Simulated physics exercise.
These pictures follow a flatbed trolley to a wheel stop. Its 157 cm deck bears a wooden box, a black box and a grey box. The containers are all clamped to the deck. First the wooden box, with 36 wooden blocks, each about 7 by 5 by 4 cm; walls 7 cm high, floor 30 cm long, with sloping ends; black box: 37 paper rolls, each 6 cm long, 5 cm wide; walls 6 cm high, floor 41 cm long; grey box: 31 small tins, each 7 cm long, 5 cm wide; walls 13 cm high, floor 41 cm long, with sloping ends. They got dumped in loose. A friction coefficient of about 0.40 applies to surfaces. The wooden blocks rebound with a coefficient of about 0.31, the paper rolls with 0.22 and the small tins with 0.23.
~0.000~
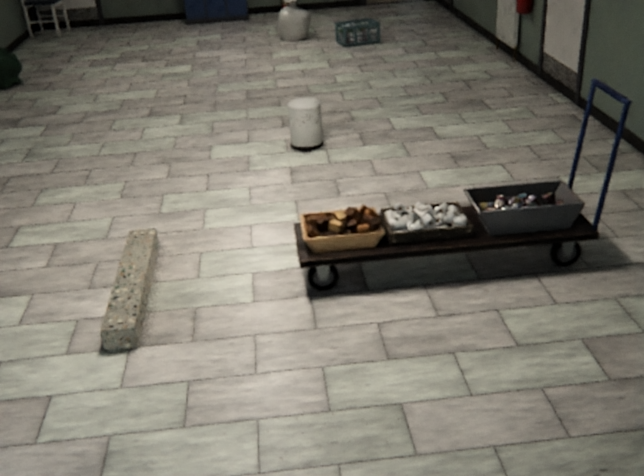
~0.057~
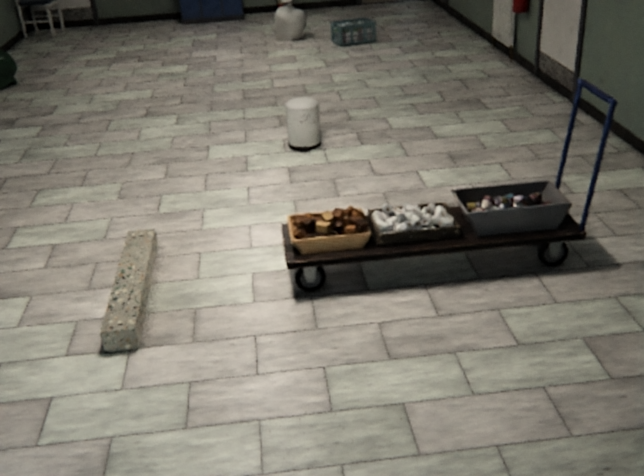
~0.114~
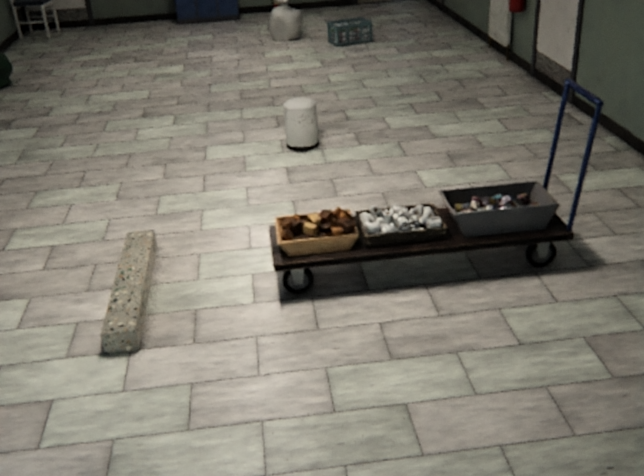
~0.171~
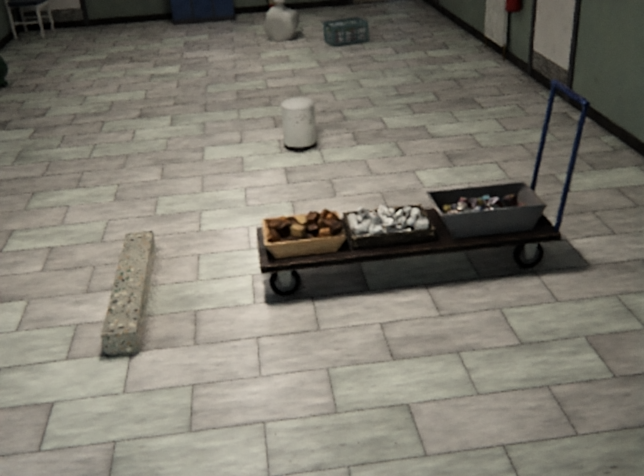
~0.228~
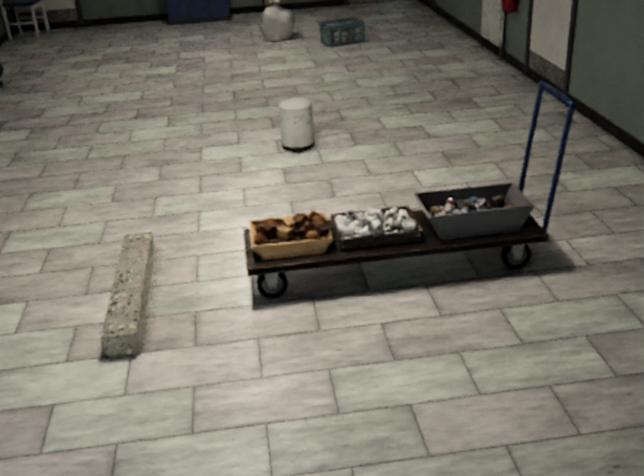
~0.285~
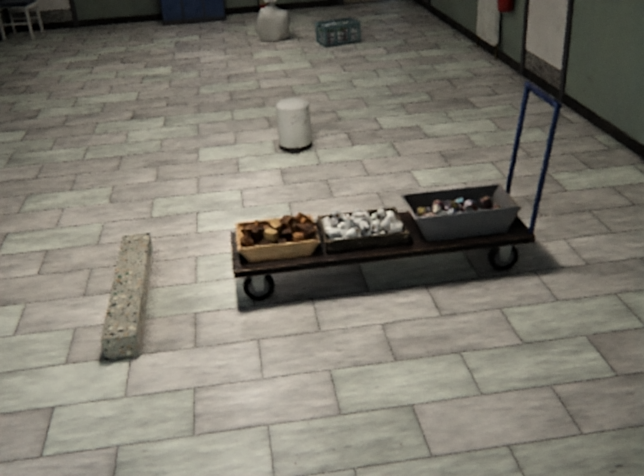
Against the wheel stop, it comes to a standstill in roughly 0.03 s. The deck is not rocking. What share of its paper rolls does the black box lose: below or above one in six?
Below one sixth of the paper rolls spill out of the black box.
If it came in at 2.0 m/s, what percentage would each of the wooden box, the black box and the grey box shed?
Wooden box 10 %, black box 20 %, grey box 0 %.
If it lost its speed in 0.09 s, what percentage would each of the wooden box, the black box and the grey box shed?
With that change, wooden box 0 per cent, black box 0 per cent, grey box 0 per cent.
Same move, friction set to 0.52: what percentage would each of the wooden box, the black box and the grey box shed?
In that case wooden box 10, black box 0, grey box 0 per cent.
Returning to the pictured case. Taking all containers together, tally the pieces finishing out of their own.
Pieces: Around 2.
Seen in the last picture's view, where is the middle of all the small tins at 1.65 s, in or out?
Pixel (359, 229), give or take.
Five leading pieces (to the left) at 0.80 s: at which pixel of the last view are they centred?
Somewhere near pixel (147, 245) of the last view.
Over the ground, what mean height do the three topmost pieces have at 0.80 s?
Height, averaged: Around 34 cm.
After 0.70 s, impact.
After 0.80 s, 0 of 36 out of the wooden box, 0 of 37 out of the black box and 0 of 31 out of the grey box.
After 0.92 s, 1 of 36 out of the wooden box, 0 of 37 out of the black box and 0 of 31 out of the grey box.
After 1.15 s, 1 of 36 out of the wooden box, 1 of 37 out of the black box and 0 of 31 out of the grey box.
Final count (at 1.65 s), 1 of 36 out of the wooden box, 1 of 37 out of the black box and 0 of 31 out of the grey box. Asked share, 1 of 37, 3 per cent.
